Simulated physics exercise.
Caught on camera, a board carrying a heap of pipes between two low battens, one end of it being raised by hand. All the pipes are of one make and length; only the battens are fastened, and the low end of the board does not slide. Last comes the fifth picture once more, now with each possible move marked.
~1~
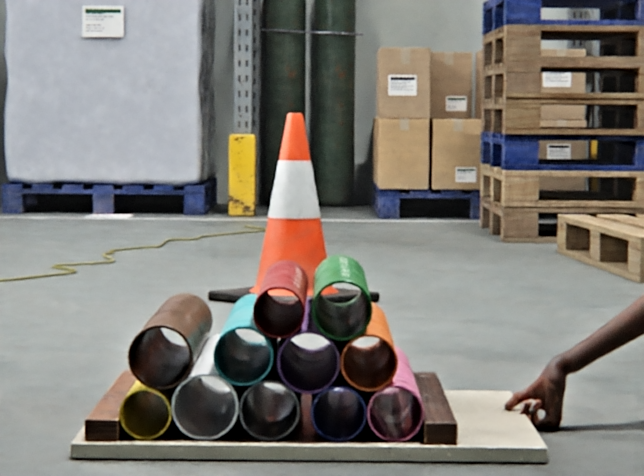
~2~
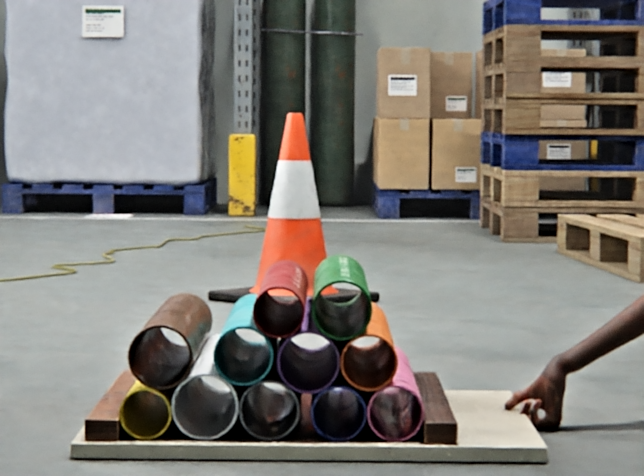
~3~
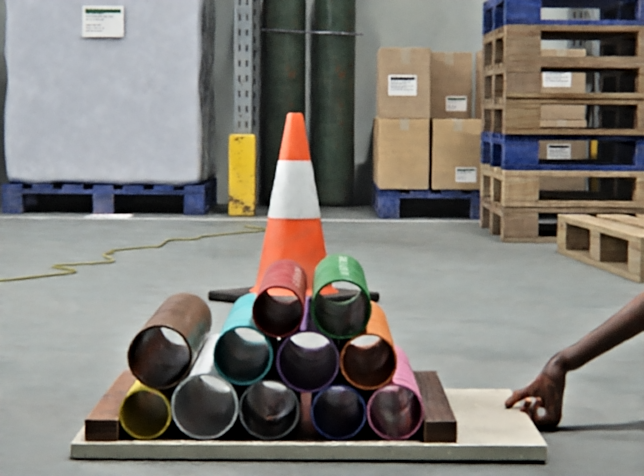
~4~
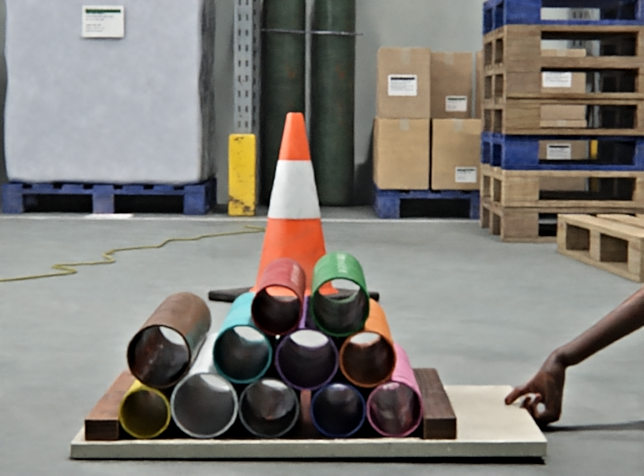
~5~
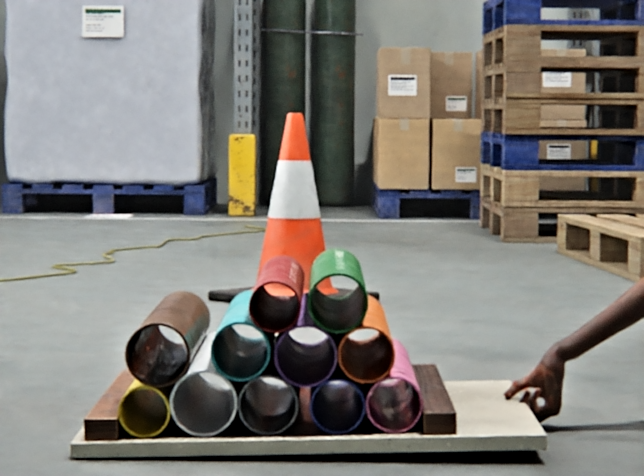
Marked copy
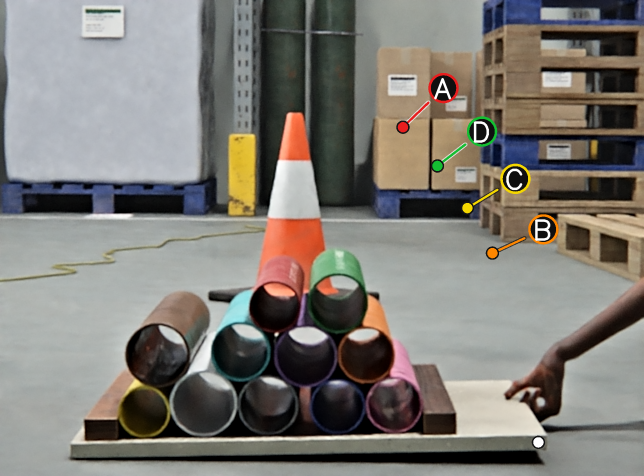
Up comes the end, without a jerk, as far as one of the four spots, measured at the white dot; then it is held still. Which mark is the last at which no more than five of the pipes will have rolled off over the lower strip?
Stop at B.
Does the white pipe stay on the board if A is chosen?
Yes.
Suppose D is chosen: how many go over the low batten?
The count is six.
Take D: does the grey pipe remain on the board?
Yes, with D.
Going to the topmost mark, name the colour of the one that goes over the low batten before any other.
First is the brown one.
On the copy, A at (403, 127); B at (493, 253); C at (468, 208); D at (437, 166); the white dot at (538, 442).
On B. First, board at 23°.
Then, board at 26°.
Finally, board at 26°, five over the low batten.
By contrast, A six over the low batten; C six over the low batten; D six over the low batten.
